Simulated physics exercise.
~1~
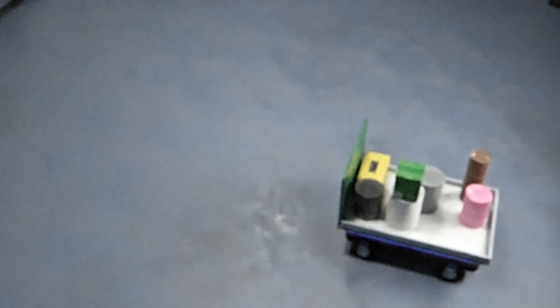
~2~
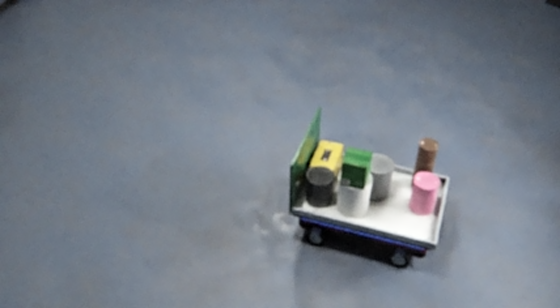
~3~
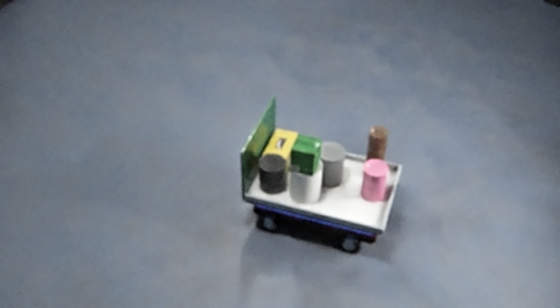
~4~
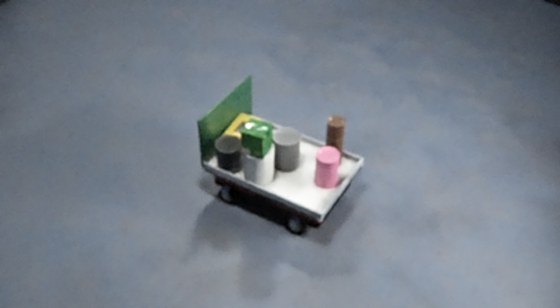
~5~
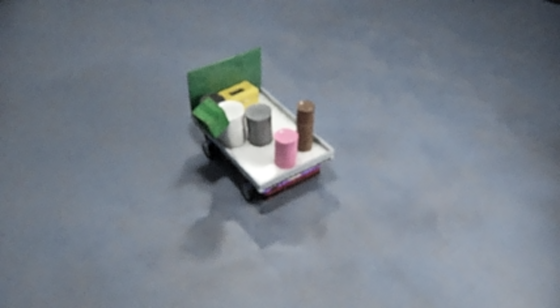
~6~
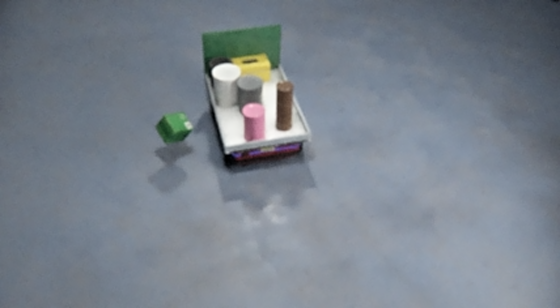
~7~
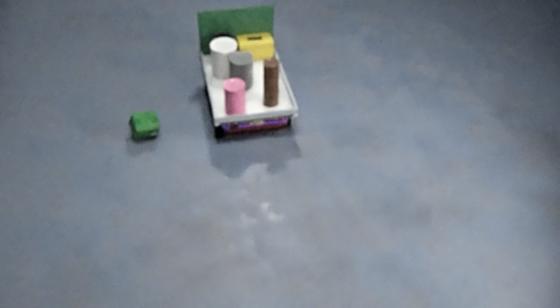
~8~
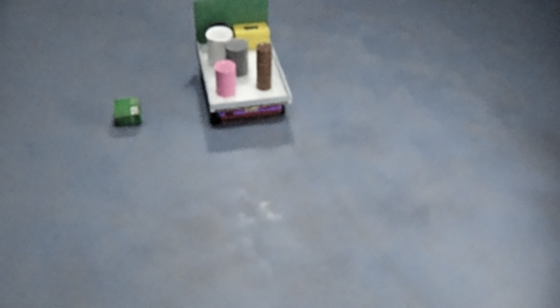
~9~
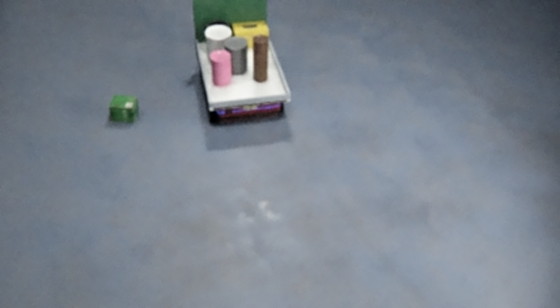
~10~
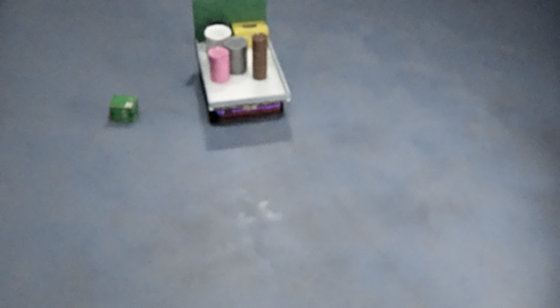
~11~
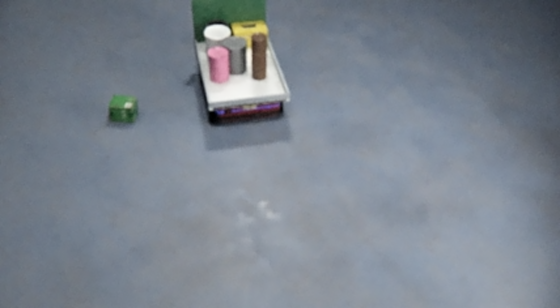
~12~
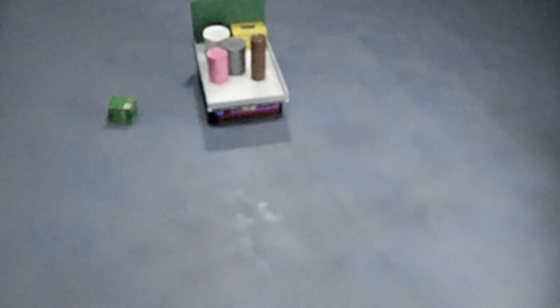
A small cart loaded with cans, a yellow box and a green box rolled left, then turned away toward the back, and the green box tumbled off its left side onto the floor. The cart stopped with the other items still standing aboard.
